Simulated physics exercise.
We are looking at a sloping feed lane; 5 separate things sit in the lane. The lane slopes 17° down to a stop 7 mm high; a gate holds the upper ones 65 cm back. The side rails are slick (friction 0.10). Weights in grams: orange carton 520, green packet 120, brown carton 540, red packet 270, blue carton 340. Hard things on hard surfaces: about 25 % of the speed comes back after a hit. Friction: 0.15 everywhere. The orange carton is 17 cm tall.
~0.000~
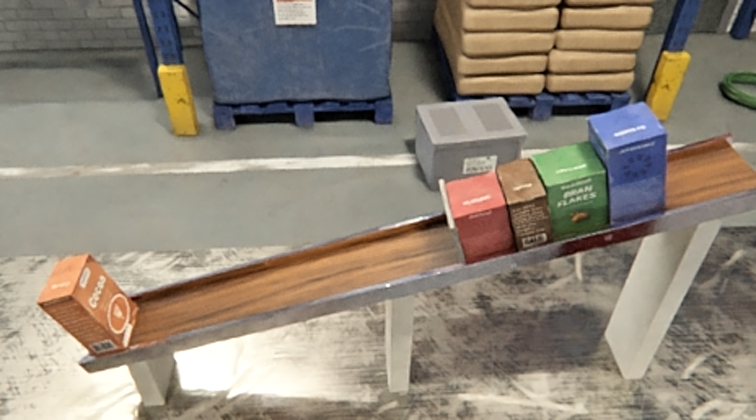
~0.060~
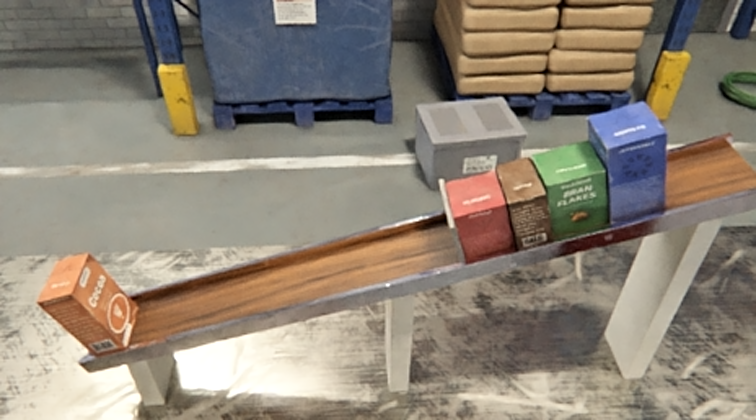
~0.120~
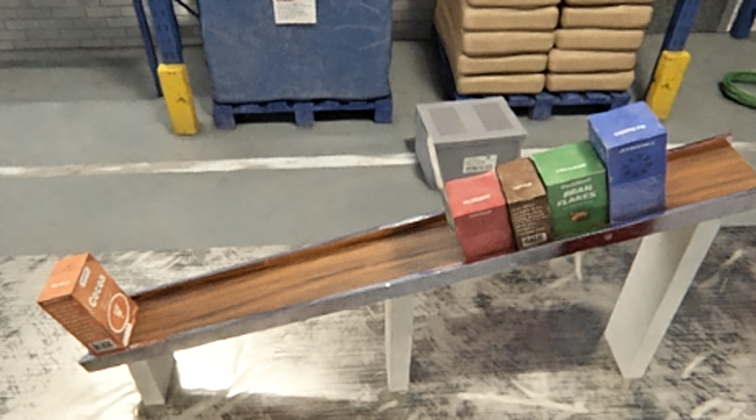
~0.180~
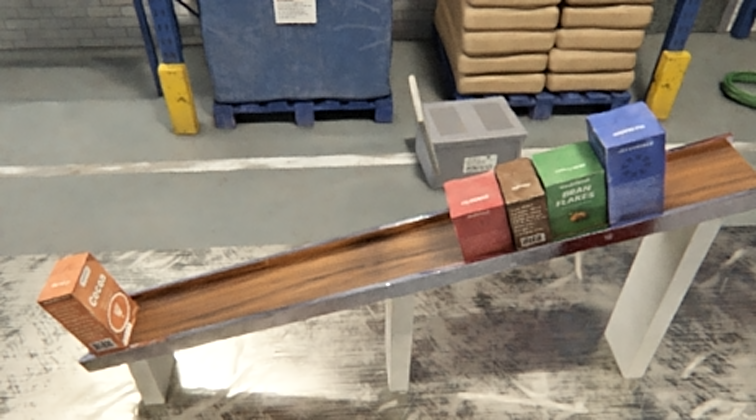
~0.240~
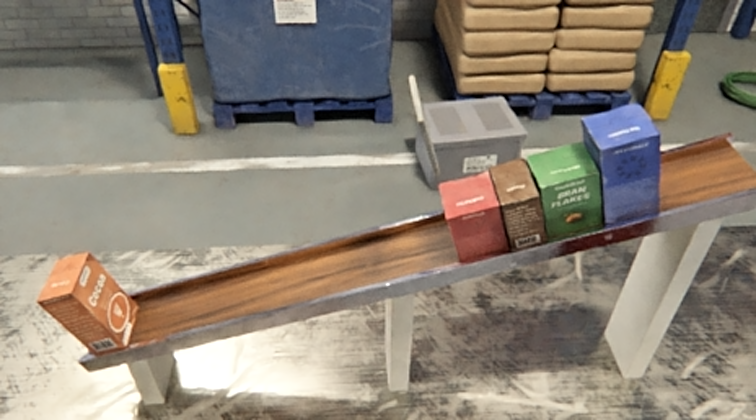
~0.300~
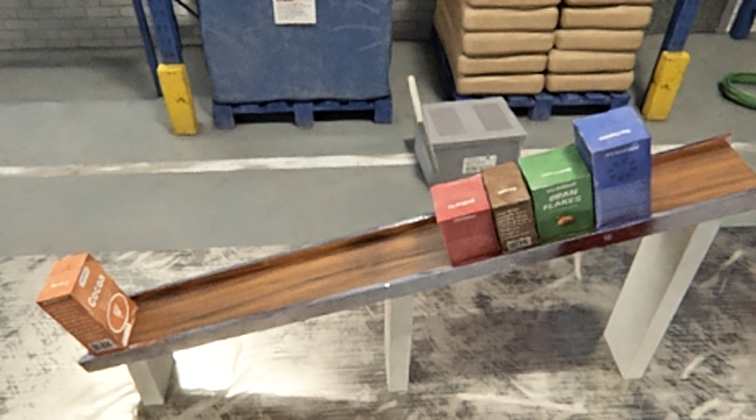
Four cartons in red, brown, green and blue standing on a sloping wooden lane, then creeping slightly down-left toward an orange carton.
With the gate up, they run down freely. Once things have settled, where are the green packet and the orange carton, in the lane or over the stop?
The green packet is caught by the stop and the orange carton goes over the stop.
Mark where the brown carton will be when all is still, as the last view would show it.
Around (141, 304).
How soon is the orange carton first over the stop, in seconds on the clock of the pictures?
At about 1.2 s.
By 0.70 s, leader 47 cm from the stop; green packet near (430, 226); orange carton near (91, 305).
By 0.90 s, leader 27 cm from the stop; green packet near (322, 254); orange carton near (91, 305).
By 1.30 s, leader 4 cm from the stop; orange carton now over the stop; green packet near (202, 285); blue carton rocked 41° off its seat.
When it is over (2.0 s), over the stop, orange carton; lying over in the lane, blue carton; the other 3 in the lane. In the last view, green packet near (178, 291).
